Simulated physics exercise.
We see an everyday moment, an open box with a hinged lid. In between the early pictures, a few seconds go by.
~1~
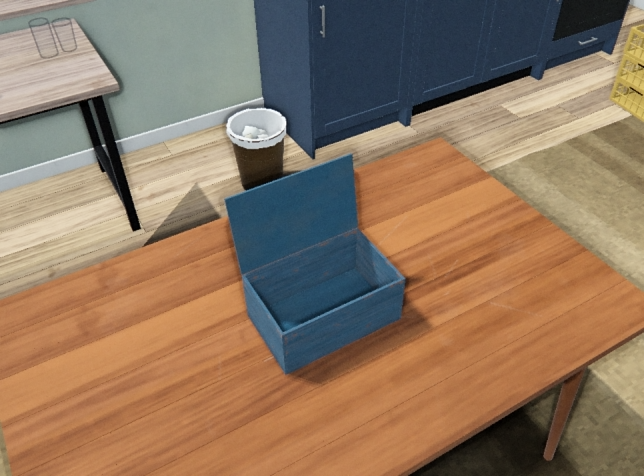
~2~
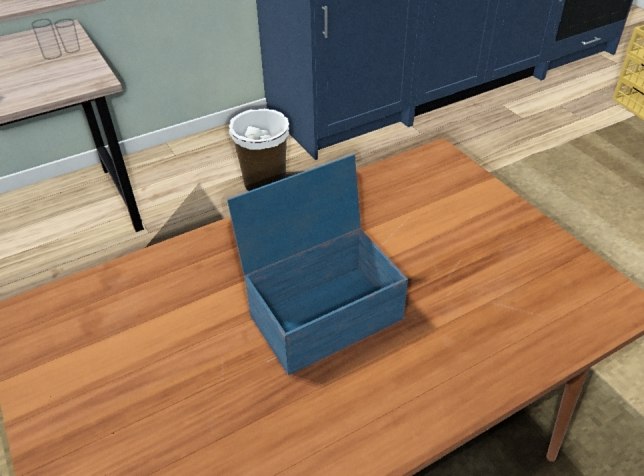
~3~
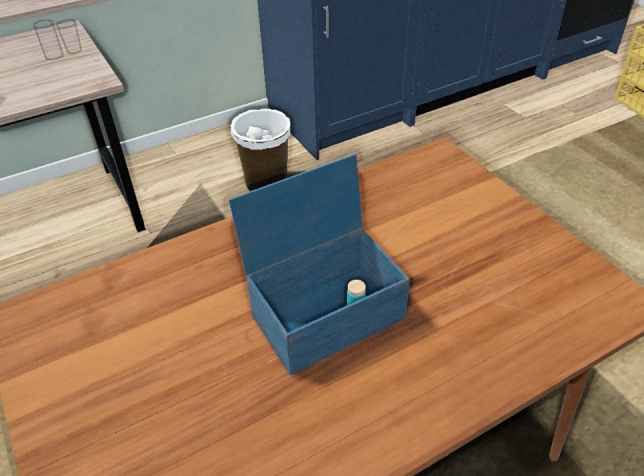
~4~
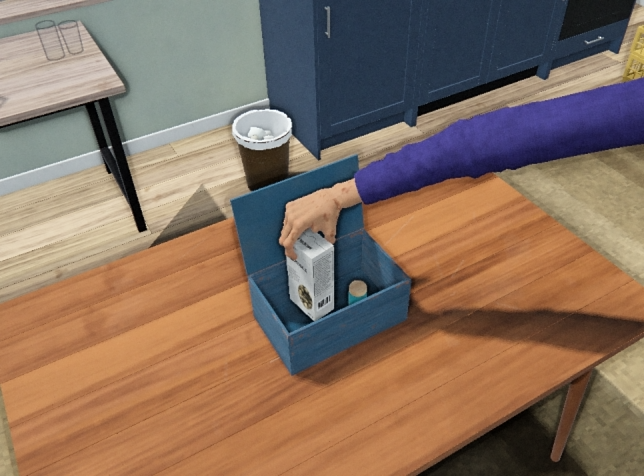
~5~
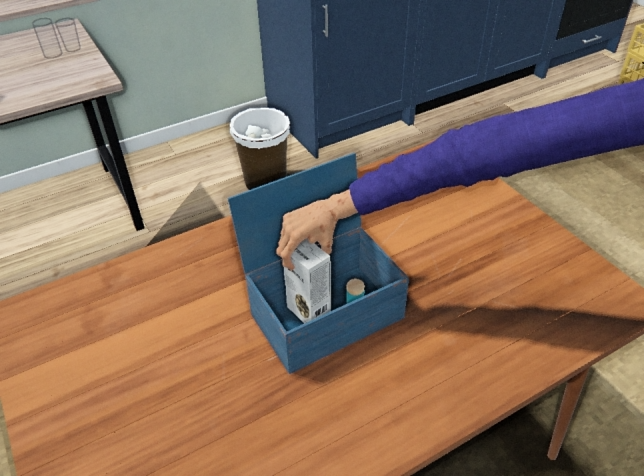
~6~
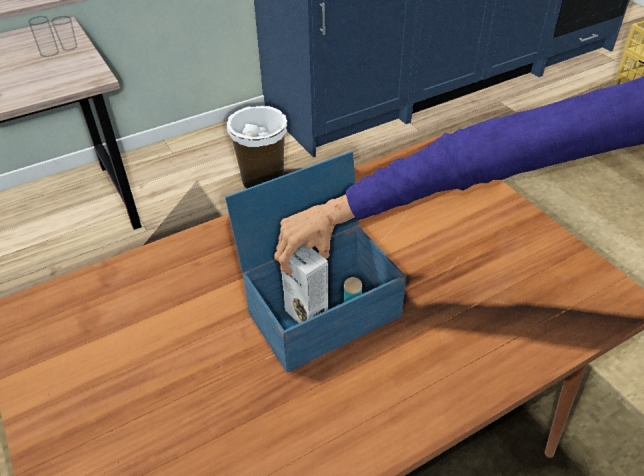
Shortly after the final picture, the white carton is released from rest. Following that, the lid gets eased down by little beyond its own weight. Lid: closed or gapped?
Gapped.
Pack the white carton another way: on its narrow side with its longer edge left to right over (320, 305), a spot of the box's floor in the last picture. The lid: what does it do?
Once it's packed that way, the lid settles all the way.
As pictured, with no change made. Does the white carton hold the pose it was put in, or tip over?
It stays as placed.
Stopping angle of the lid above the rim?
The lid sits around 65° above the rim.
Then, 1.00 s later than the last frame, lid starting down.
Then, 1.30 s later than the last frame, lid 82° above the rim.
Then, 1.50 s later than the last frame, lid 67° above the rim.
When it is over, lid 66° above the rim; both as before. End places, in pixels of the last picture, white carton near (305, 287).
